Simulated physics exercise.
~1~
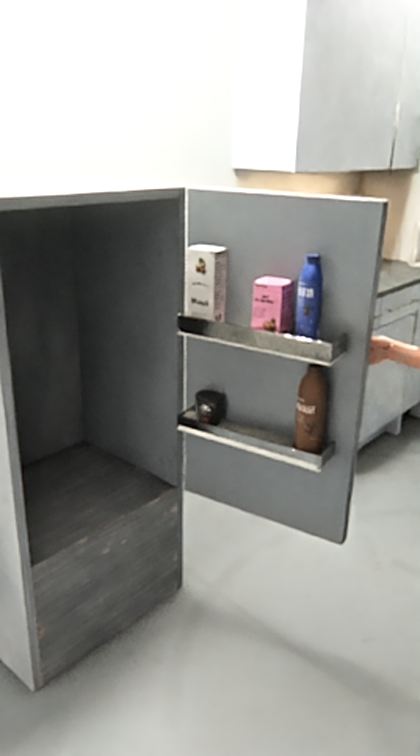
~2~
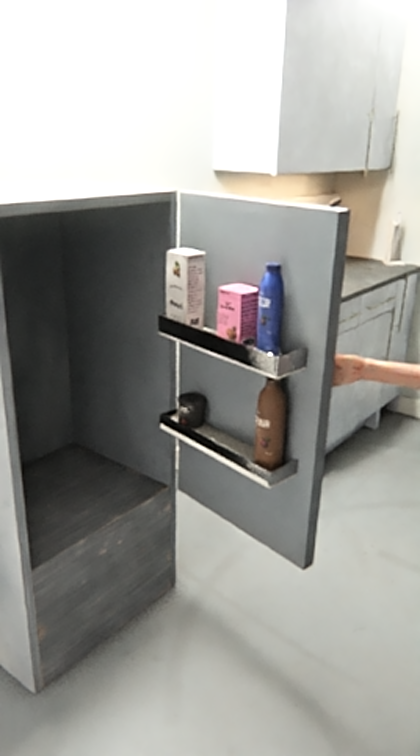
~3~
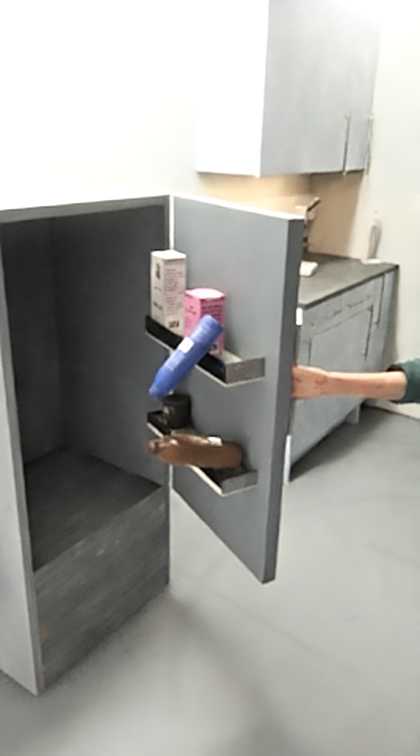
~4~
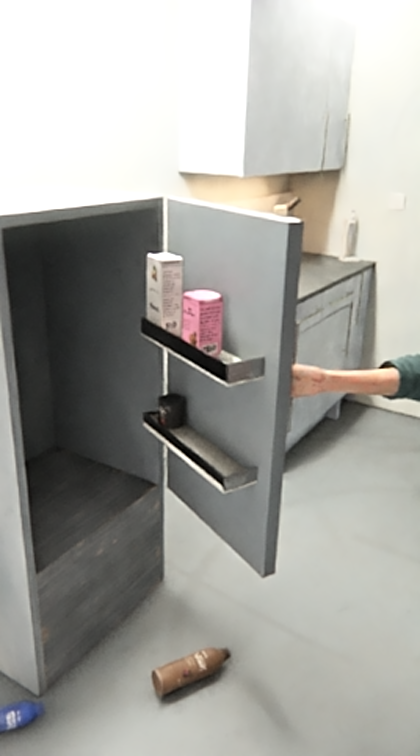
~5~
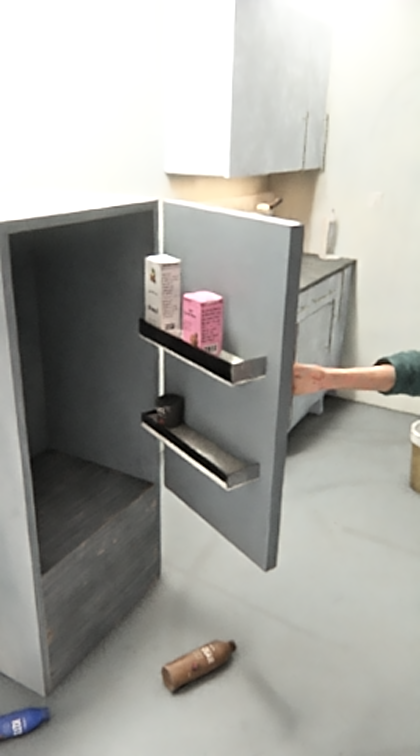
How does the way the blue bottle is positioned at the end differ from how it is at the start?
At the start the blue bottle stands upright on the door's upper rack, but at the end it lies on its side on the floor at the lower left.
